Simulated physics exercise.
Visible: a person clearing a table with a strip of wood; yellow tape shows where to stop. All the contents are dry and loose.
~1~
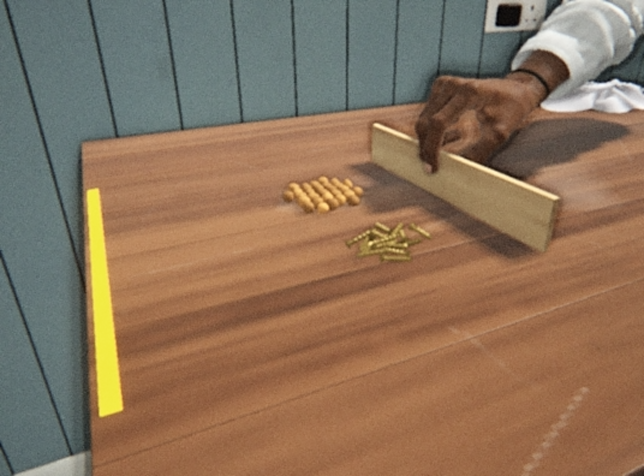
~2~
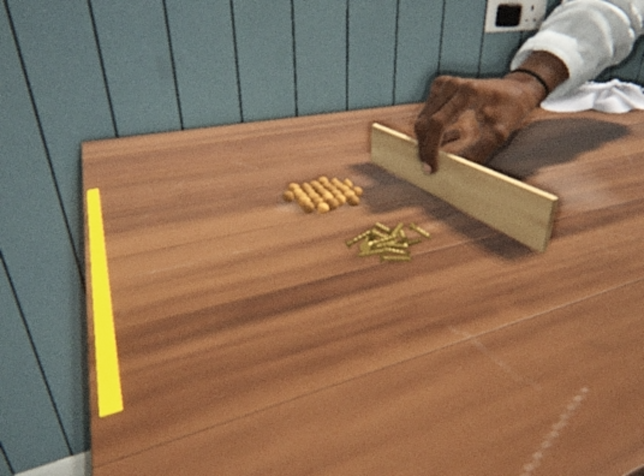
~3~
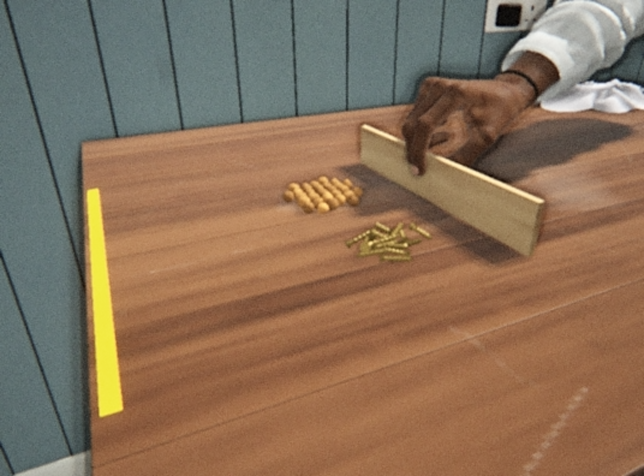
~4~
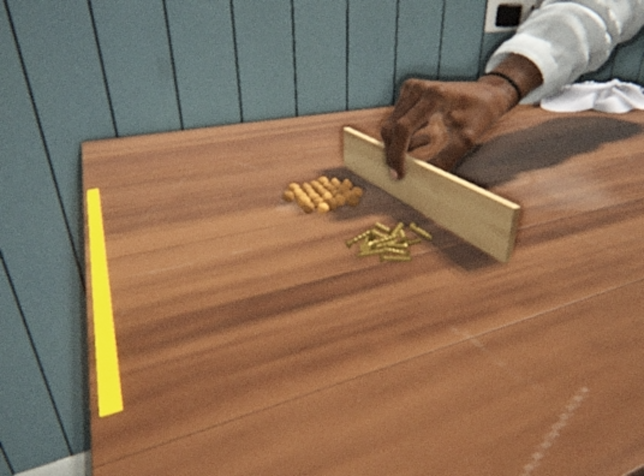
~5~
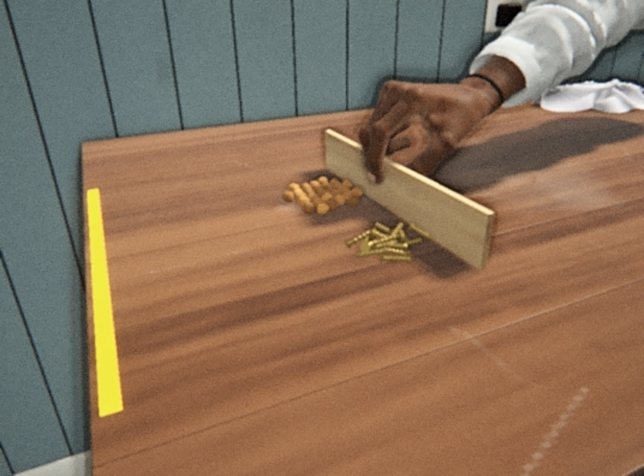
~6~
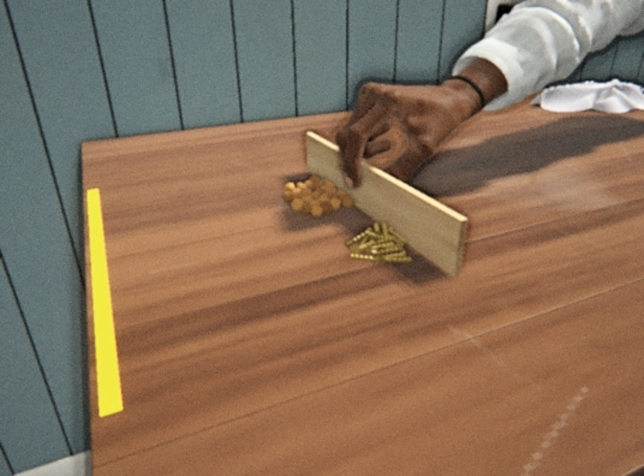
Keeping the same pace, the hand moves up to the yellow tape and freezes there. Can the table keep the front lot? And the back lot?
Front lot: Some of it falls. Back lot: Some of it falls.
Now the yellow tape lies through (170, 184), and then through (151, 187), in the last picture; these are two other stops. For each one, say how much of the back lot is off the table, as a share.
Lab note - share off: About 0% and about 0%.
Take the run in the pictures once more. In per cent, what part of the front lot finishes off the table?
That comes to around 100 in a hundred.
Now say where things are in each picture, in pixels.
Strip of wood at (532, 215), at rest; yellow tape at (93, 196), right by the edge; edge at (85, 269); front lot at (387, 239), a few brass screws; back lot at (323, 195), some roasted chickpeas, in the first frame.
Strip of wood at (531, 215); back lot at (323, 195), in the second frame.
Strip of wood at (517, 218); front lot at (387, 239), in the third frame.
Strip of wood at (494, 224); back lot at (323, 195), in the fourth frame.
Strip of wood at (469, 230); front lot at (387, 239), in the fifth frame.
Strip of wood at (443, 236); yellow tape at (93, 196); edge at (85, 269); front lot at (382, 247), about a third pushed along; back lot at (319, 194), about half pushed along, in the sixth frame.
Then, 0.72 s past the last view, strip of wood still moving, near (233, 187); front lot all on the table, its front near (230, 282); back lot all on the table, its front near (186, 217).
Then, 1.46 s past the last view, strip of wood stopped at the yellow tape; front lot most over the edge; back lot about two thirds over the edge.
Then, 1.74 s past the last view, strip of wood stopped at the yellow tape; front lot all over the edge; back lot all over the edge.
Finally, strip of wood stopped at the yellow tape; front lot all over the edge; back lot all over the edge.
